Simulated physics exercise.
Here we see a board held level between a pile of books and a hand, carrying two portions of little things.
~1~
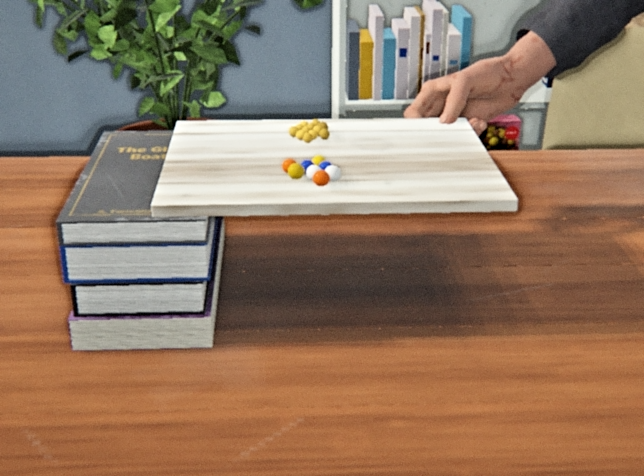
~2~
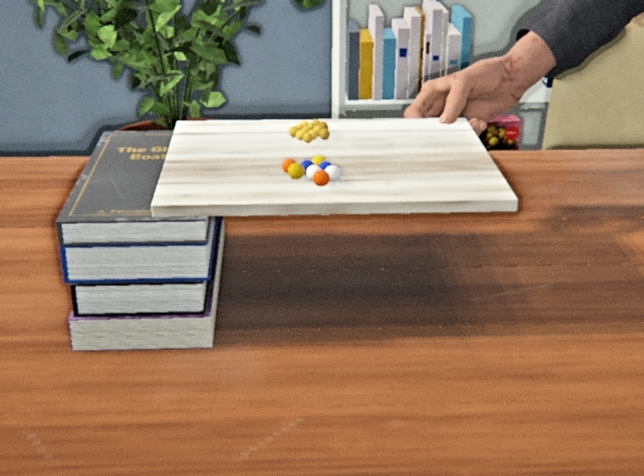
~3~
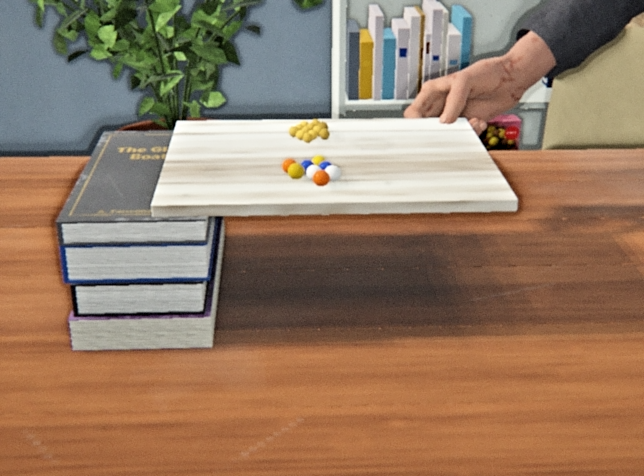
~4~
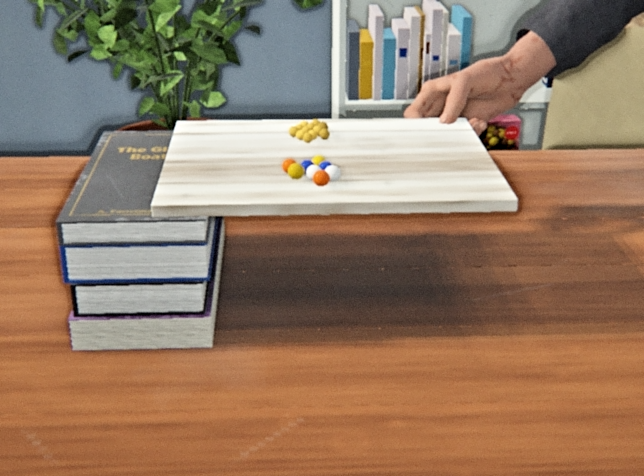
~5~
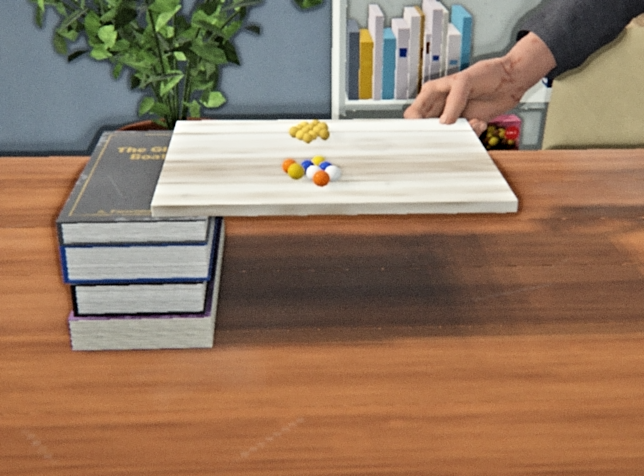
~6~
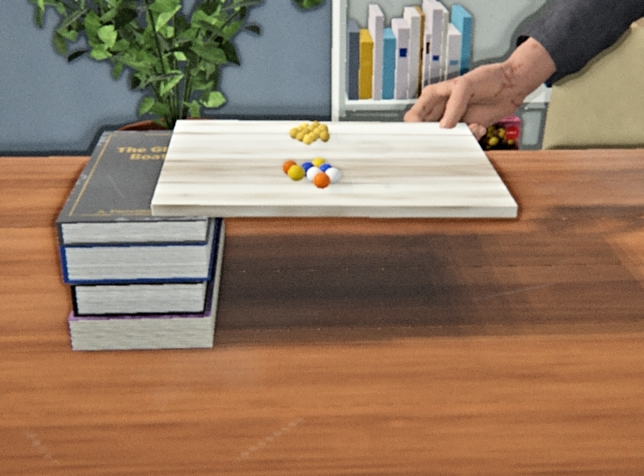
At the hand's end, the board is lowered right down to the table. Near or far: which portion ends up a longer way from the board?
I'd say it's the nearest portion.
Then, 0.52 s after the last picture, board sloping at 18°; near portion all still on the board; far portion all still on the board.
Then, 0.97 s after the last picture, board resting at 28°; near portion mostly up to a board's length out; far portion mostly at the foot of the board.
Then, 1.35 s after the last picture, board resting at 28°; near portion mostly one to two board lengths out; far portion mostly less than half a board's length out.
By the end, board resting at 28°; near portion mostly more than two board lengths out, most gone off the table; far portion mostly less than half a board's length out; the near portion has gone farther.
